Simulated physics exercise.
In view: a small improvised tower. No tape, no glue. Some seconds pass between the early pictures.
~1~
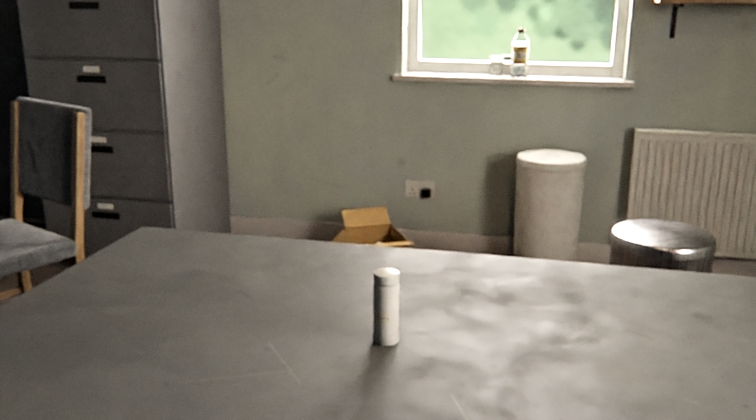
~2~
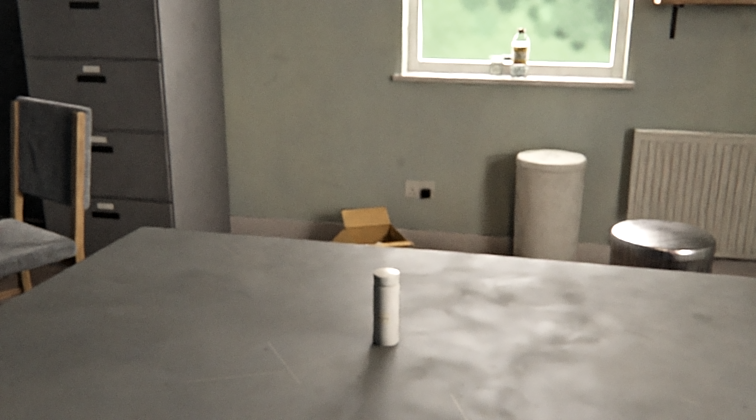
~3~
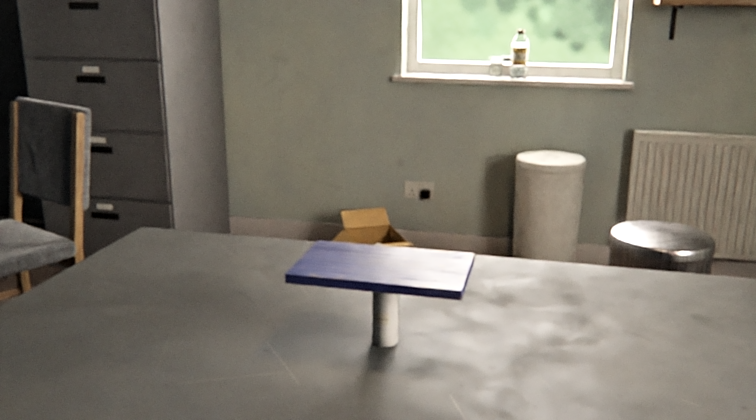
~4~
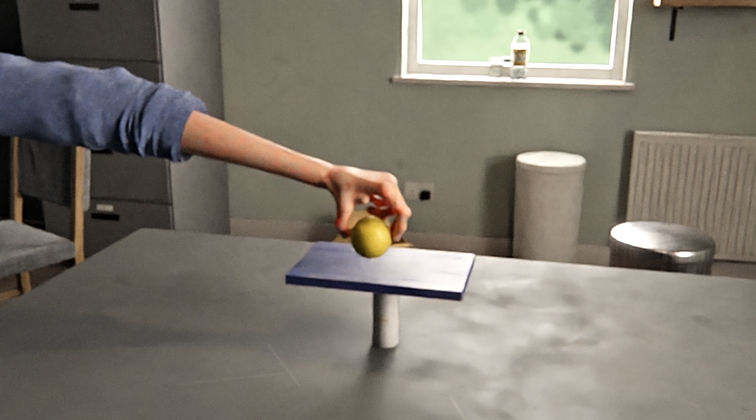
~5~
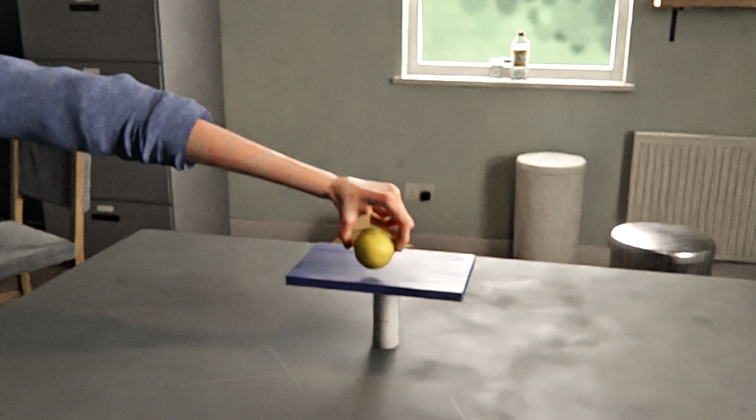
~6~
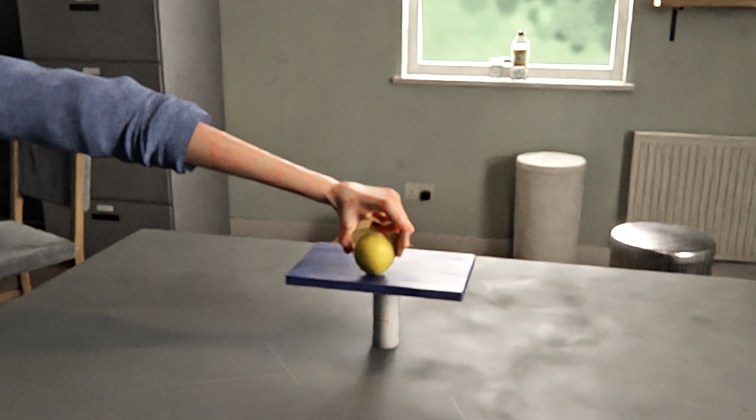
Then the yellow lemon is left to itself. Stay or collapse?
It holds.
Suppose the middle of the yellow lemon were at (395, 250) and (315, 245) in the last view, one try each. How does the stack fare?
First try: It keeps its balance; second try: It comes apart.
Then, 0.20 s after the last picture, nothing has stirred.
Then, 0.40 s after the last picture, yellow lemon resting near (374, 254).
At rest, all 3 in place. Seen from the same camera at the end, yellow lemon near (374, 254). The stack stays up.
